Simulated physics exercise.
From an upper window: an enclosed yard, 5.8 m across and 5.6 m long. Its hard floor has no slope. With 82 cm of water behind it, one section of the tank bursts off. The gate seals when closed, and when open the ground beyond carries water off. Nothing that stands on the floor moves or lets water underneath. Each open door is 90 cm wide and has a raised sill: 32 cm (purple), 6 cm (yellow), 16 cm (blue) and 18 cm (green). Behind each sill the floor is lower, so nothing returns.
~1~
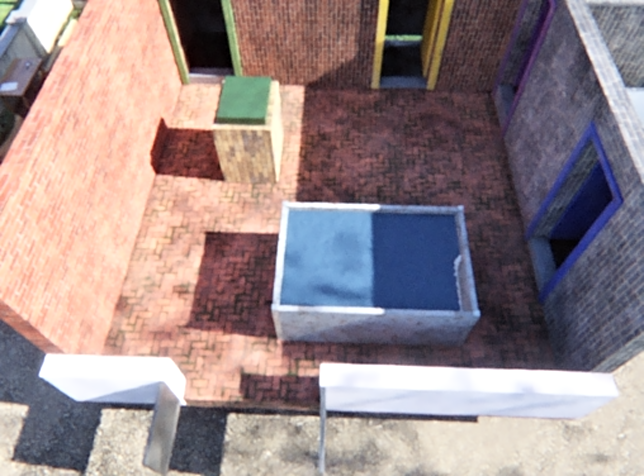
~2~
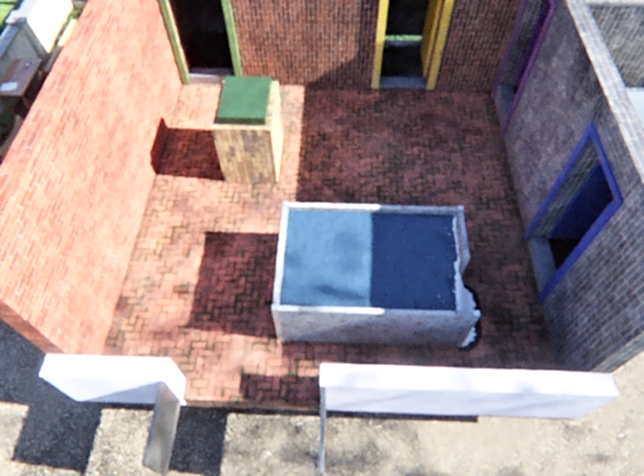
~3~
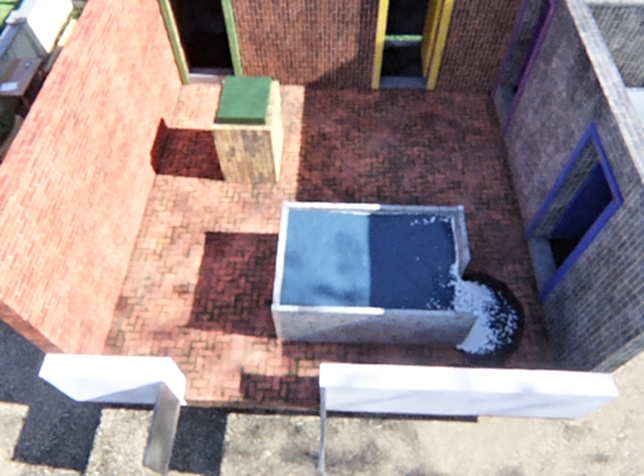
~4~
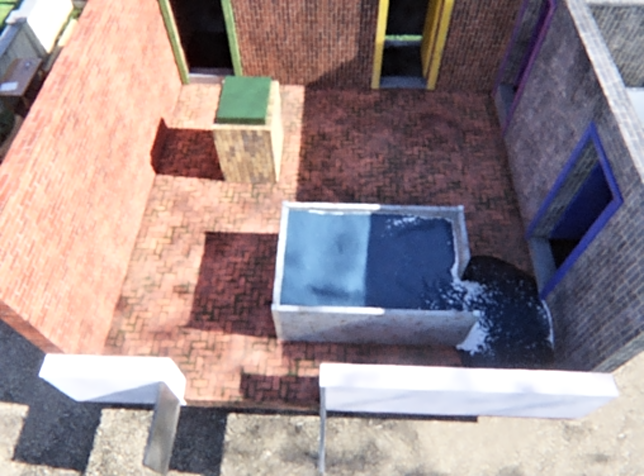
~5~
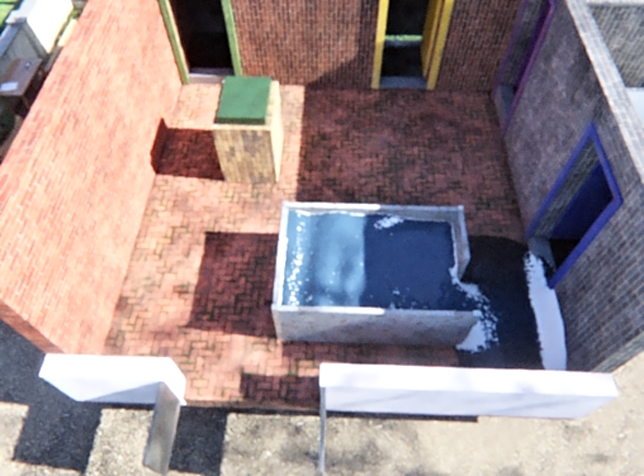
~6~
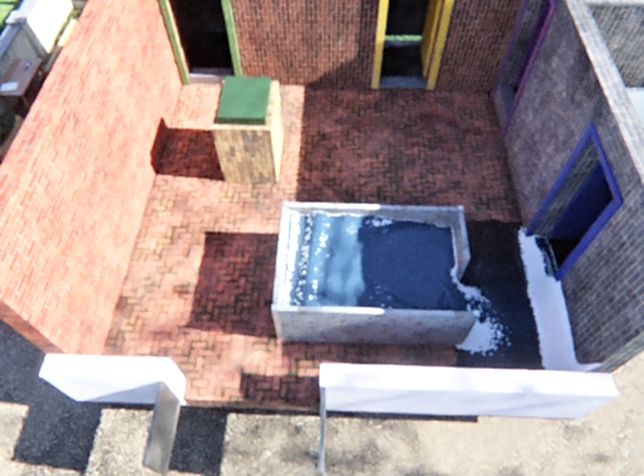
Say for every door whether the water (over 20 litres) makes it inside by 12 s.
Within that time: At the purple door it does not reach the limit; at the yellow door it goes over the limit; at the blue door it exceeds the limit; at the green door it does not reach the limit.
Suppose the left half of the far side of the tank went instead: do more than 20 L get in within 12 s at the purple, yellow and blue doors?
Then: Purple not over, yellow past it, blue under.
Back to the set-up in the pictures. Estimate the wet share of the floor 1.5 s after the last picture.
Some 30 per cent of it.
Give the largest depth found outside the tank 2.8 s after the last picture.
Up to some 33 cm.
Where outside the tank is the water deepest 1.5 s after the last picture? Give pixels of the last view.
At about (554, 363).
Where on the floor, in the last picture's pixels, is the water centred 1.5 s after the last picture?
Near (415, 290).
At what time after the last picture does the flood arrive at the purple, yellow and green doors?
Arrival: Purple 0.9 s, yellow 1.8 s, green 3.6 s.
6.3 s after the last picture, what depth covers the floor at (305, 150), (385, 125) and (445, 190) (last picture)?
Roughly 5, 7 and 3 cm, in turn.
Then, 0.7 s after the last picture water covers 15 % of the floor and is deepest (57 cm) near (560, 392); purple door not reached, yellow door not reached, blue door 31 cm at the sill, 33 L in, green door not reached.
Then, 1.5 s after the last picture water covers 30 % of the floor and is deepest (48 cm) near (554, 363); purple door 4 cm at the sill, 0 L in, yellow door not reached, blue door 28 cm at the sill, 91 L in, green door not reached.
Then, 2.8 s after the last picture water covers 55 % of the floor and is deepest (33 cm) near (531, 323); purple door 8 cm at the sill, 0 L in, yellow door 14 cm at the sill, 22 L in, blue door 23 cm at the sill, 138 L in, green door not reached.
Then, 6.3 s after the last picture water covers 85 % of the floor and is deepest (19 cm) near (560, 392); purple door 9 cm at the sill, 0 L in, yellow door 10 cm at the sill, 94 L in, blue door 12 cm at the sill, 164 L in, green door 11 cm at the sill, 0 L in.
Then, 11.3 s after the last picture water covers 100 % of the floor and is deepest (10 cm) near (530, 391); purple door 6 cm at the sill, 0 L in, yellow door 6 cm at the sill, 112 L in, blue door 6 cm at the sill, 164 L in, green door 8 cm at the sill, 0 L in.
